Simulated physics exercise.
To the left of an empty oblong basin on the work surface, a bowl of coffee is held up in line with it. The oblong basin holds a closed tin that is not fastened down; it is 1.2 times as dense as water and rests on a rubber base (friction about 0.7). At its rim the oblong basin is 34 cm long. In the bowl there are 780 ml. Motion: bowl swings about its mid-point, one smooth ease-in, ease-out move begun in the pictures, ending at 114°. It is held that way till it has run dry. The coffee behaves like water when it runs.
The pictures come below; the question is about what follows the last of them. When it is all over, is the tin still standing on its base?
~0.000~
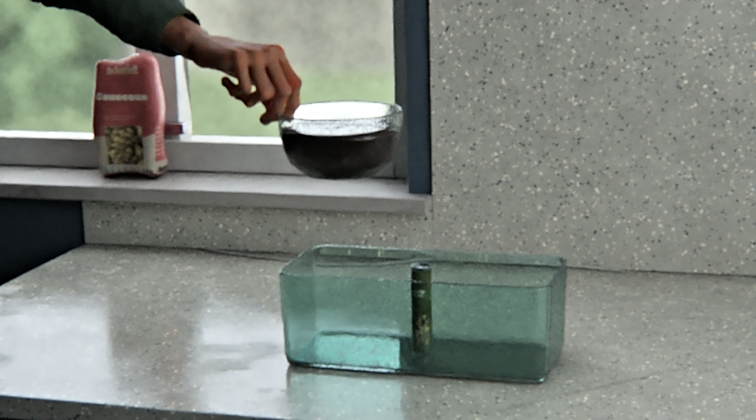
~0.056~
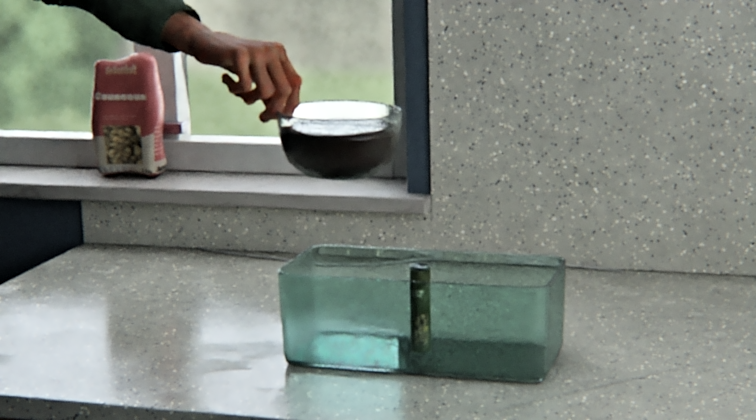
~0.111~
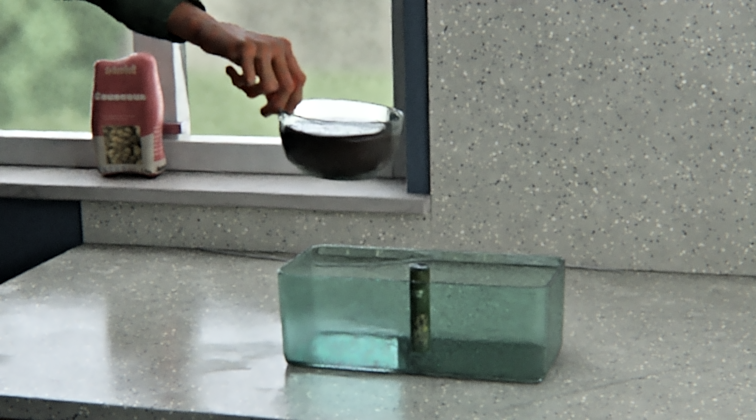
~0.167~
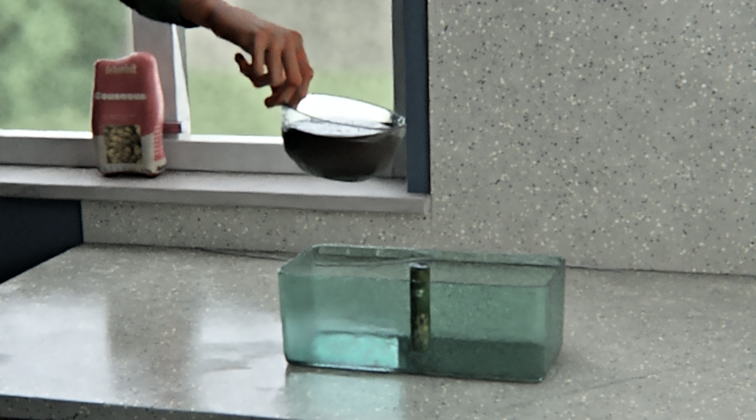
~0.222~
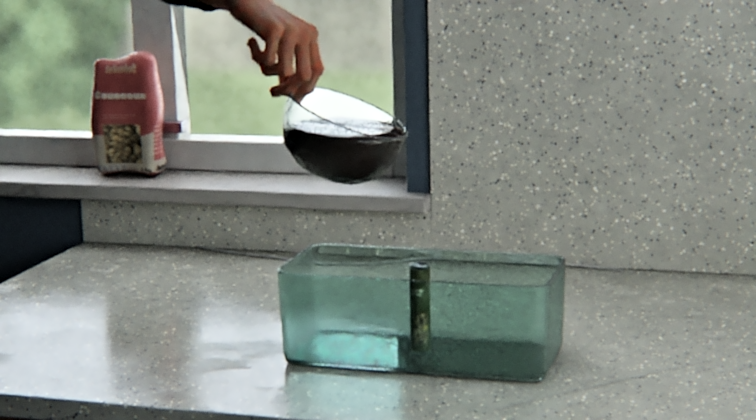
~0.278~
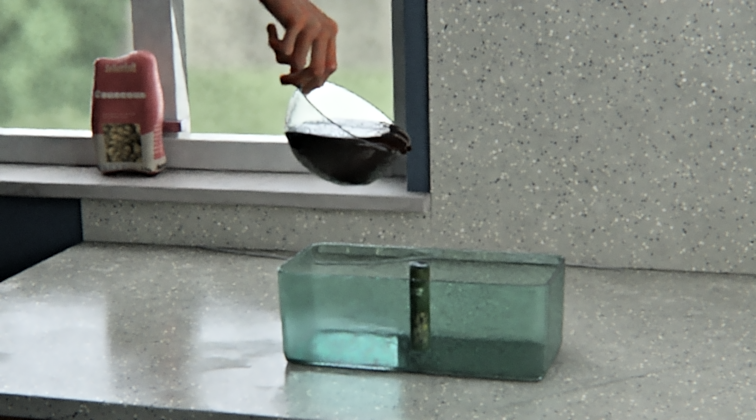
Watch, it's going to keep its feet.
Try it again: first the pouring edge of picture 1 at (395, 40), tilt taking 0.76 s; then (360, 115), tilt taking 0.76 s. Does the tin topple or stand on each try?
The tin overturns the first time and overturns the second time.
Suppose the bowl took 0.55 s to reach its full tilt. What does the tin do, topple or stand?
Result: Tin upright.
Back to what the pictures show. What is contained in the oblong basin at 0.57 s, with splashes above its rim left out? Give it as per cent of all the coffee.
About 42%.
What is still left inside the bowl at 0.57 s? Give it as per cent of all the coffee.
Some 18 per cent.
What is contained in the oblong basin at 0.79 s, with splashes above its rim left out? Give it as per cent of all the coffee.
I'd say roughly 94 in a hundred of it.
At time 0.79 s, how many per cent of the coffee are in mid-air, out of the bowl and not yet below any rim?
Close to 5 %.
By 0.57 s the tilt is 98° and 18 per cent is still to pour; the tin stands where it began.
By 0.79 s the tilt is 114° and 0 per cent is still to pour; the tin stands where it began.
By 1.01 s the tilt is 114° and 0 per cent is still to pour; the tin stands where it began.
By 1.26 s the tilt is 114° and 0 per cent is still to pour; the tin stands where it began.
At rest the tin stands where it began.
